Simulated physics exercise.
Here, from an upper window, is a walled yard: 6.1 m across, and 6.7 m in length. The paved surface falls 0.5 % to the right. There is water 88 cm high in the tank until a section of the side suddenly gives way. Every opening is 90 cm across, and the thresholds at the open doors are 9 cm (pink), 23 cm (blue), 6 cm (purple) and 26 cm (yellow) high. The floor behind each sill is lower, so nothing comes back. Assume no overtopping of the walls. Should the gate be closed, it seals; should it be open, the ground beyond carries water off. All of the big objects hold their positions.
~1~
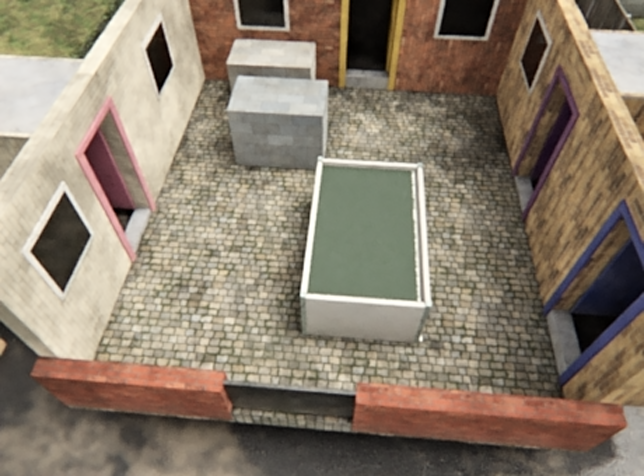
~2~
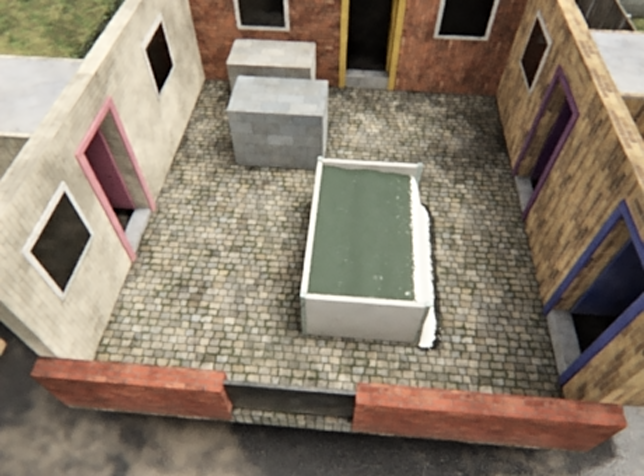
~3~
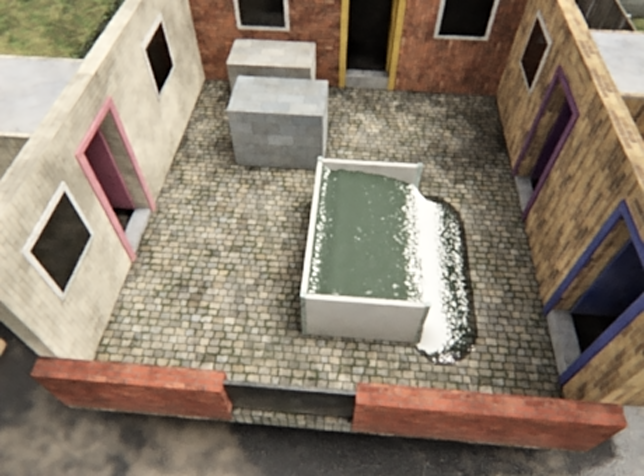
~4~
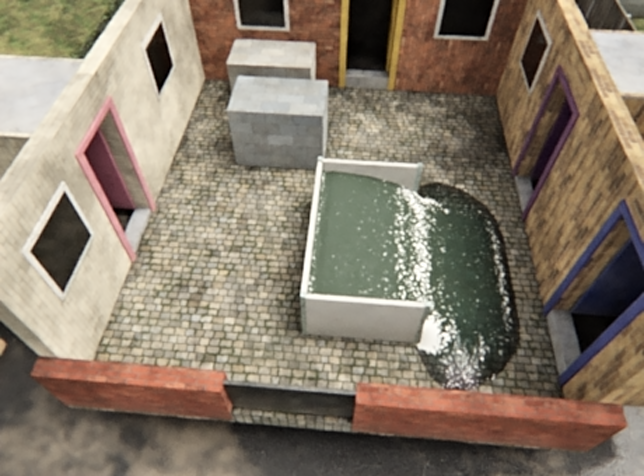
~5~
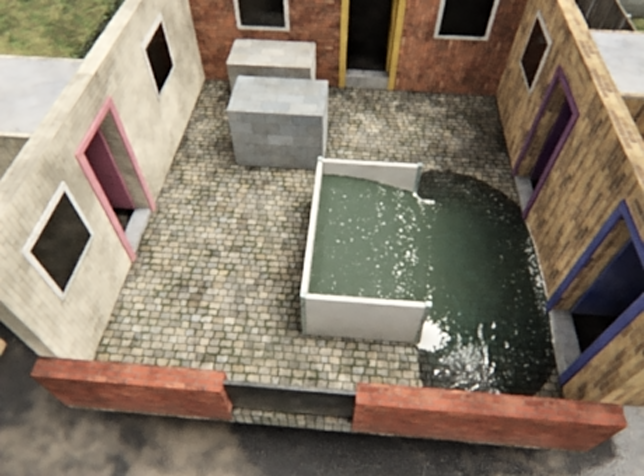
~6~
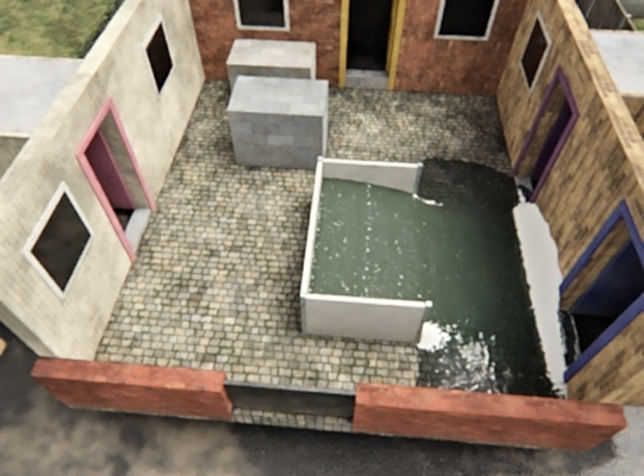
A cobbled yard walled in by pale, red and tan brick is seen from above through a still view. A white-sided tank of dark green water stands right of centre, with grey blocks behind it, a pink-framed doorway on the left, and purple and blue ones on the right. The tank's right side gives way, and water pours out, foaming white, then spreads across the cobbles to the right-hand wall.
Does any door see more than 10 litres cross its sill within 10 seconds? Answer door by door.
Taking each door, the pink door does not; the blue door does; the purple door does; the yellow door does not.
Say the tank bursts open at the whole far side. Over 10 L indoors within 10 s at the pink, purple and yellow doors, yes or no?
Note: Pink short of the mark, purple beyond the mark, yellow beyond the mark.
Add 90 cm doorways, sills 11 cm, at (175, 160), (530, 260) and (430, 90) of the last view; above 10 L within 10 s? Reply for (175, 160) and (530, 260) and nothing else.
So the first one doesn't reach it, while the second one exceeds it.
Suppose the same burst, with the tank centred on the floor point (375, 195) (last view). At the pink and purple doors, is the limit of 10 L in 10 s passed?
For the pink door, the amount is acceptable; for the purple door, the amount is too high.
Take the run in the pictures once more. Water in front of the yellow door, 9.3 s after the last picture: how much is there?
I'd say close to 11.0 cm.
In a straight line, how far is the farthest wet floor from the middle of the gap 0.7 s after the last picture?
Distance: Approx. 4.0 m.
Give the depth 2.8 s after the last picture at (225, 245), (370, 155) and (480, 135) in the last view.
Spot by spot: Some 0, 1, then 8 cm.
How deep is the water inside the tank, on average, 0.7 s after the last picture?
It averages close to 30 centimetres.
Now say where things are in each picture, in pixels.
The first frame shows the tank at (367, 228) is whole and still, 88 cm deep.
In the second frame, water pours out at (415, 253) and has run 1.3 m, to (422, 347); typically 7 cm deep outside, 88 cm at the tank's back.
In the third frame, water pours out at (414, 257) and has run 1.5 m, to (437, 201); typically 16 cm deep outside, 79 cm at the tank's back.
In the fourth frame, water pours out at (413, 258) and has run 1.8 m, to (492, 370); typically 14 cm deep outside, 76 cm at the tank's back.
In the fifth frame, water pours out at (413, 259) and has run 2.3 m, to (499, 195); typically 12 cm deep outside, 71 cm at the tank's back.
In the sixth frame, the front is at a hidden place, 2.7 m from the gap at (413, 259); 7.7 m2 of floor is under water; 62 cm left at the back of the tank.
Then, 0.7 s after the last picture water covers 25 % of the floor and is deepest (56 cm) near (529, 285); pink door not reached, blue door 46 cm at the sill, 71 L in, purple door 27 cm at the sill, 78 L in, yellow door not reached.
Then, 1.5 s after the last picture water covers 35 % of the floor and is deepest (47 cm) near (558, 422); pink door not reached, blue door 37 cm at the sill, 150 L in, purple door 19 cm at the sill, 169 L in, yellow door not reached.
Then, 2.8 s after the last picture water covers 60 % of the floor and is deepest (27 cm) near (85, 381); pink door not reached, blue door 22 cm at the sill, 184 L in, purple door 12 cm at the sill, 221 L in, yellow door 11 cm at the sill, 0 L in.
Then, 5.3 s after the last picture water covers 90 % of the floor and is deepest (17 cm) near (323, 95); pink door 6 cm at the sill, 0 L in, blue door 9 cm at the sill, 185 L in, purple door 8 cm at the sill, 242 L in, yellow door 11 cm at the sill, 0 L in.
Then, 9.3 s after the last picture water covers 100 % of the floor and is deepest (14 cm) near (492, 110); pink door 3 cm at the sill, 0 L in, blue door 10 cm at the sill, 185 L in, purple door 11 cm at the sill, 271 L in, yellow door 11 cm at the sill, 0 L in.
